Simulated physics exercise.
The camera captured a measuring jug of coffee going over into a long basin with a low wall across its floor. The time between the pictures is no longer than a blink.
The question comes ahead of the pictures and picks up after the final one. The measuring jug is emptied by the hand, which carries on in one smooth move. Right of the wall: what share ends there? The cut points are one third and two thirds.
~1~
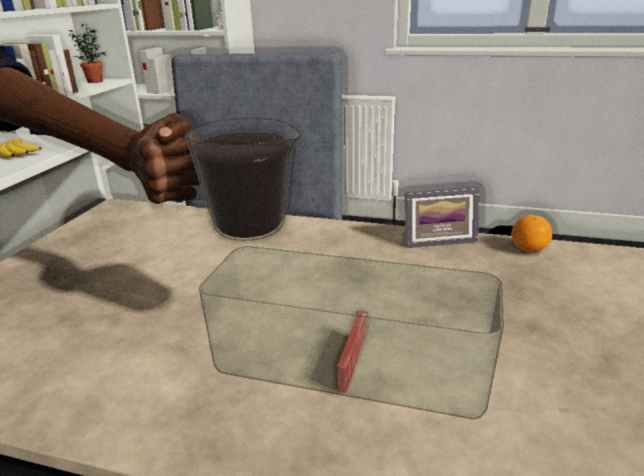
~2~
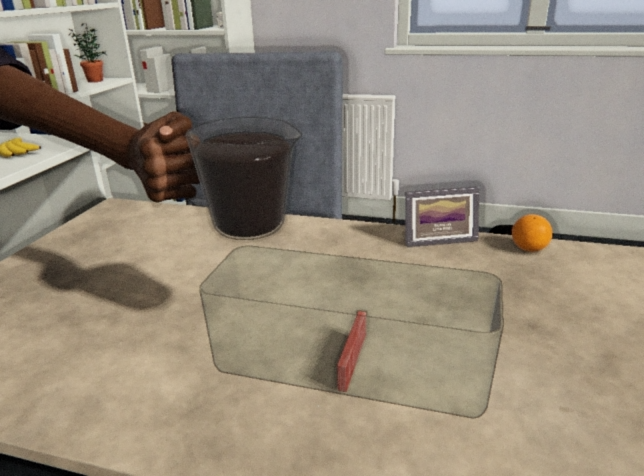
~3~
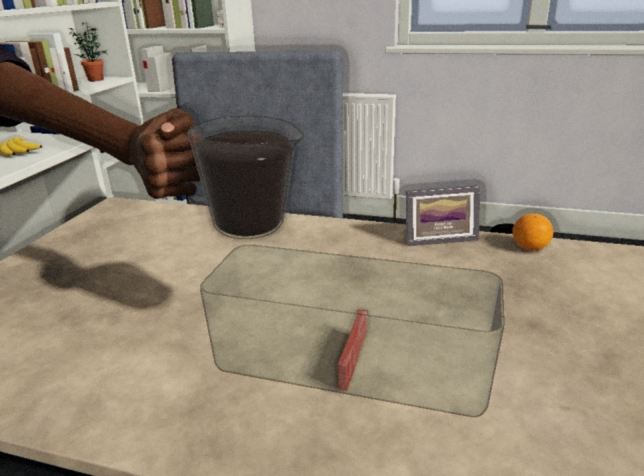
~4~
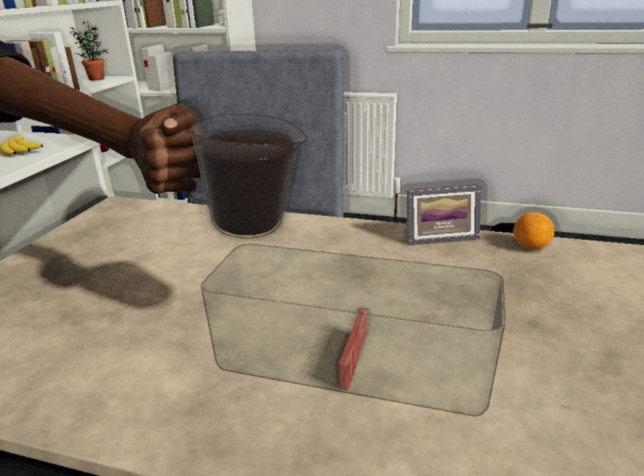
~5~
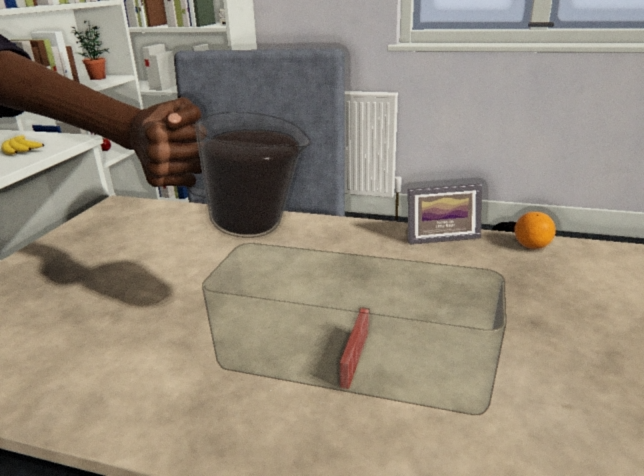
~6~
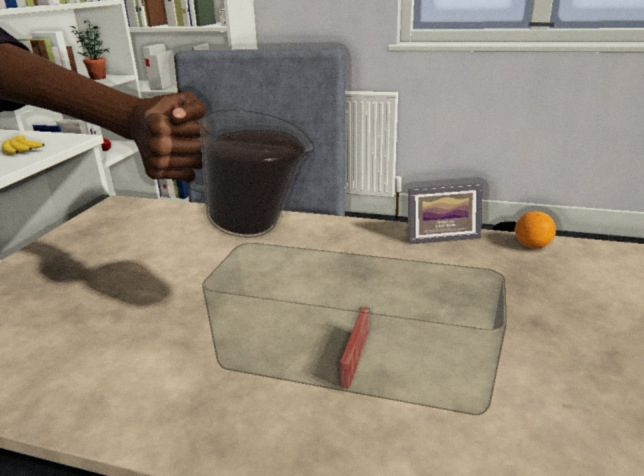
The share right of the wall is between one third and two thirds.
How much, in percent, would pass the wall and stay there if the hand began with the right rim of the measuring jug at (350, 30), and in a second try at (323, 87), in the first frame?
It comes to about 90 %, followed by about 80 %.
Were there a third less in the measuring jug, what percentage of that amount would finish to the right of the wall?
About 40 parts in a hundred, give or take.
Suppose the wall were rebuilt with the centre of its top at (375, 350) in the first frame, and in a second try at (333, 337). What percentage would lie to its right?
First try close to 35 percent, second try close to 75 percent.
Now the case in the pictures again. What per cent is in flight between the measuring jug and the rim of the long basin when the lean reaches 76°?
It works out to about 20 percent.
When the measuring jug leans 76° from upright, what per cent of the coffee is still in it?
Around 65 in a hundred.
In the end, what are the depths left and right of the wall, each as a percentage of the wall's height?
Once it is still, the left part shows 40 per cent and the right part 50.
A moment on, the tilt is 76° and 65 per cent is still to pour, 1 is left of the wall and 12 right of it.
Next, the tilt is 114° and 7 per cent is still to pour, 29 is left of the wall and 57 right of it.
Then the tilt is 120° and 0 per cent is still to pour, 41 is left of the wall and 58 right of it.
Later the tilt is 120° and 0 per cent is still to pour, 42 is left of the wall and 58 right of it.
Finally, 42 per cent lies left of the wall, 58 right of it and 1 outside.
